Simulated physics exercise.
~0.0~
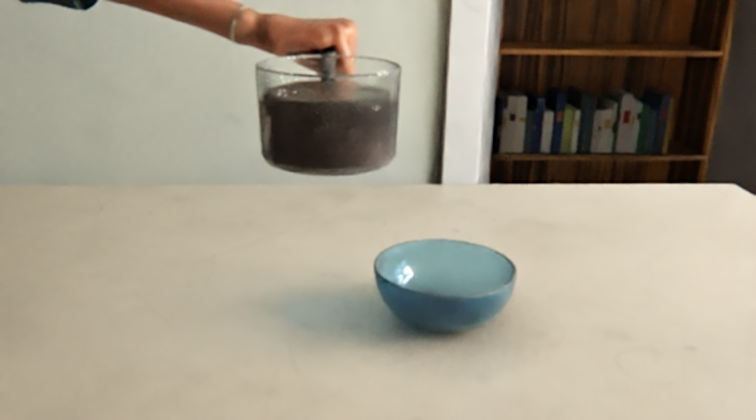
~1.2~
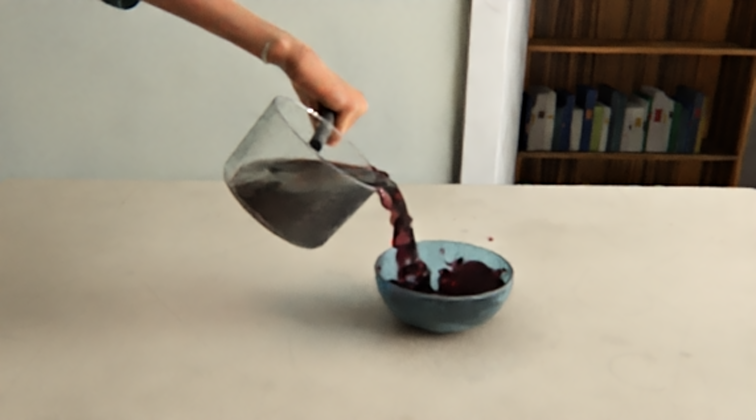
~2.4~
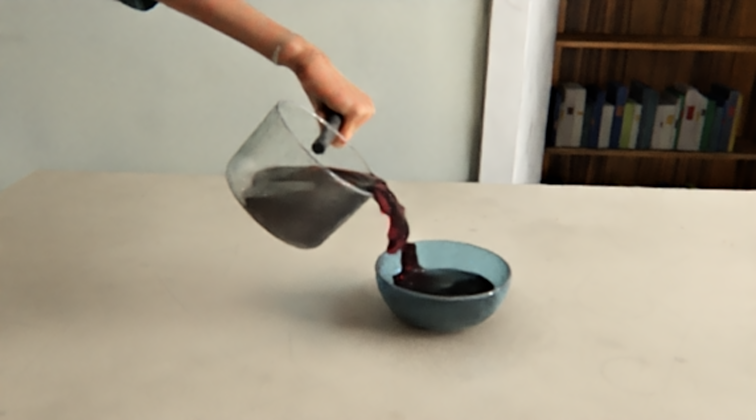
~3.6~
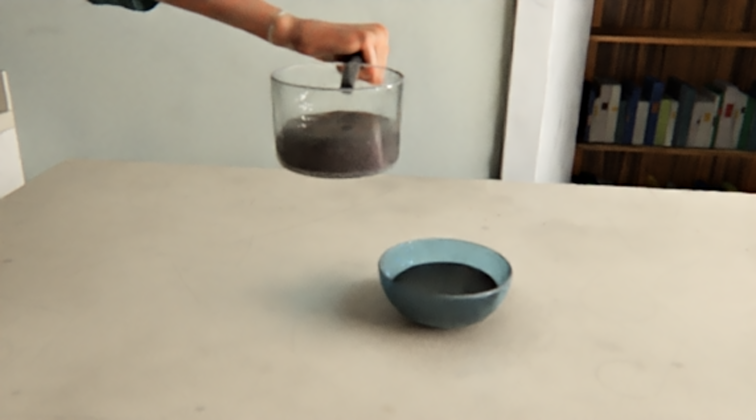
The video shows a hand tilting a clear saucepan of dark red wine to the right and pouring into an empty blue bowl on a pale counter, then raising it level again, leaving wine in both the bowl and the saucepan.
